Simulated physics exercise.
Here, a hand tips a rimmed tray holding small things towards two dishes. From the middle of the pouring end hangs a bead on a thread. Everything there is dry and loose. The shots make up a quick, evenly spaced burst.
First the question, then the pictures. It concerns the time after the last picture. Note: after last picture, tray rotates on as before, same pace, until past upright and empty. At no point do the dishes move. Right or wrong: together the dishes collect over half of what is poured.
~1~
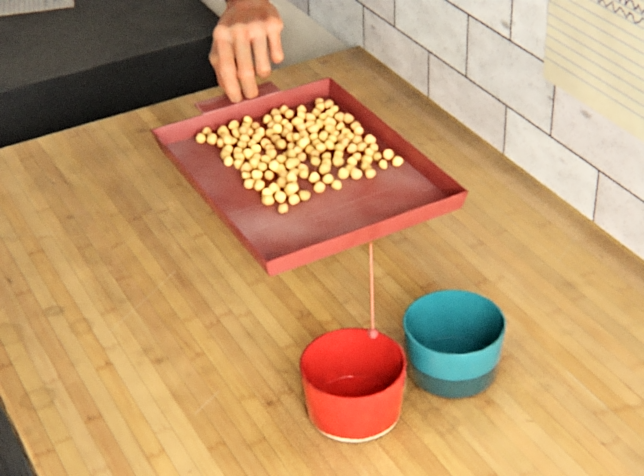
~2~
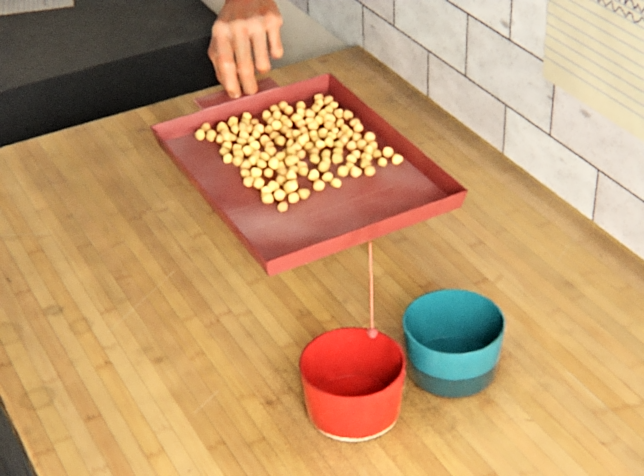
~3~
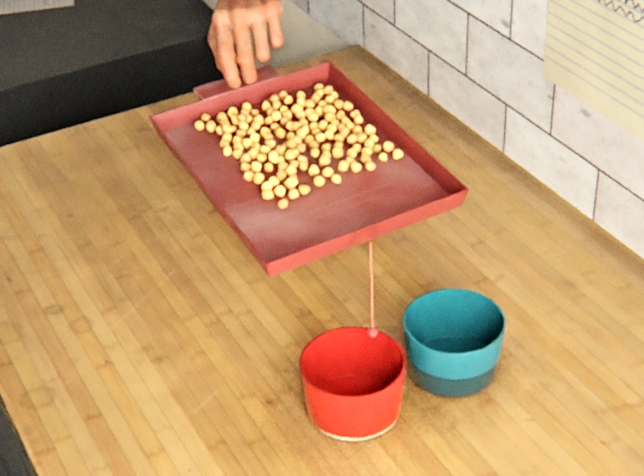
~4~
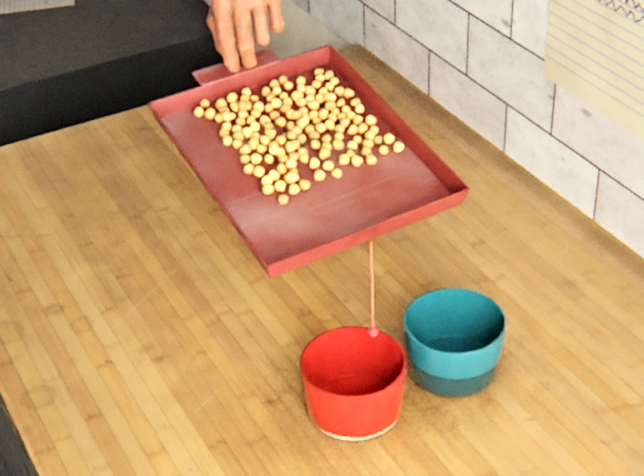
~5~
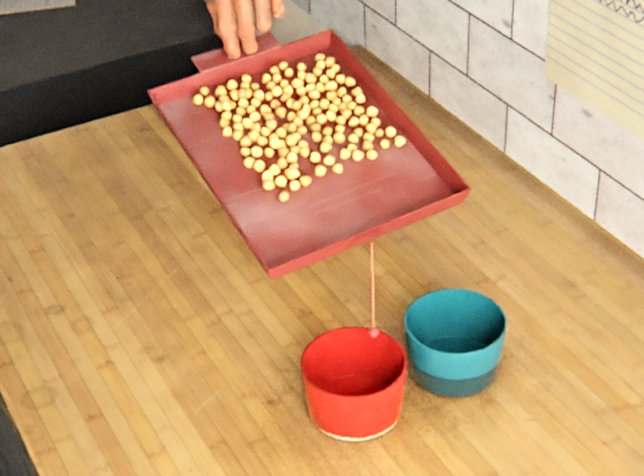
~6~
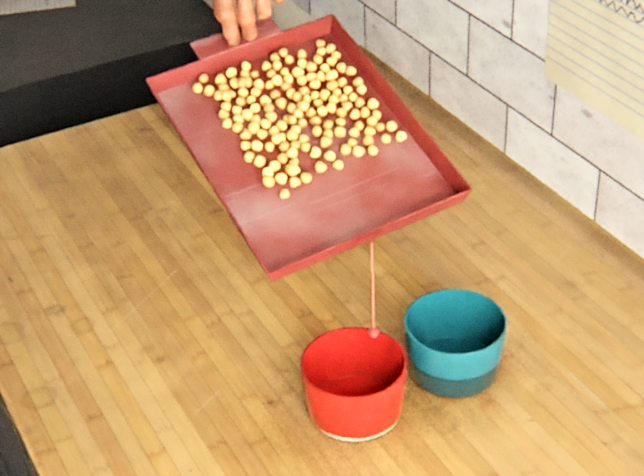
Wrong.
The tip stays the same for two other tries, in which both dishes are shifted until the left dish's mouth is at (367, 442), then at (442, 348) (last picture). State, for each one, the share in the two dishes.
20 %, then 10 %.
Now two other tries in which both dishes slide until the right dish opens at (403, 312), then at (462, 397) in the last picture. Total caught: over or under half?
In turn: Below a half; under half.
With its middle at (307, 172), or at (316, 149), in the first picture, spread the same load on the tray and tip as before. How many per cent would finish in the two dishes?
Close to 30 %, followed by close to 20 %.
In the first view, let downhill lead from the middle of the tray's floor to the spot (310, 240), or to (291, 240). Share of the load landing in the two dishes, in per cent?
Roughly 40 % in the first case and 20 % in the second.
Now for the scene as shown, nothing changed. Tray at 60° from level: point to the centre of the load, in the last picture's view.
Around (331, 233).
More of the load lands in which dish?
Winner: The left side.
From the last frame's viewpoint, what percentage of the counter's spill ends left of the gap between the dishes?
Estimate: About 70 per cent.
Soon after the last picture, tray tipped steeply; nearly all on the tray; a small part in the air.
A little later, tray tipped right over; most on the tray; a small part in the left dish; about a quarter outside both.
Later still, tray tipped past a quarter turn; about a third in the left dish; about two thirds outside both.
At rest, tray tipped past a quarter turn; about a third in the left dish; none in the right dish; about two thirds outside both.
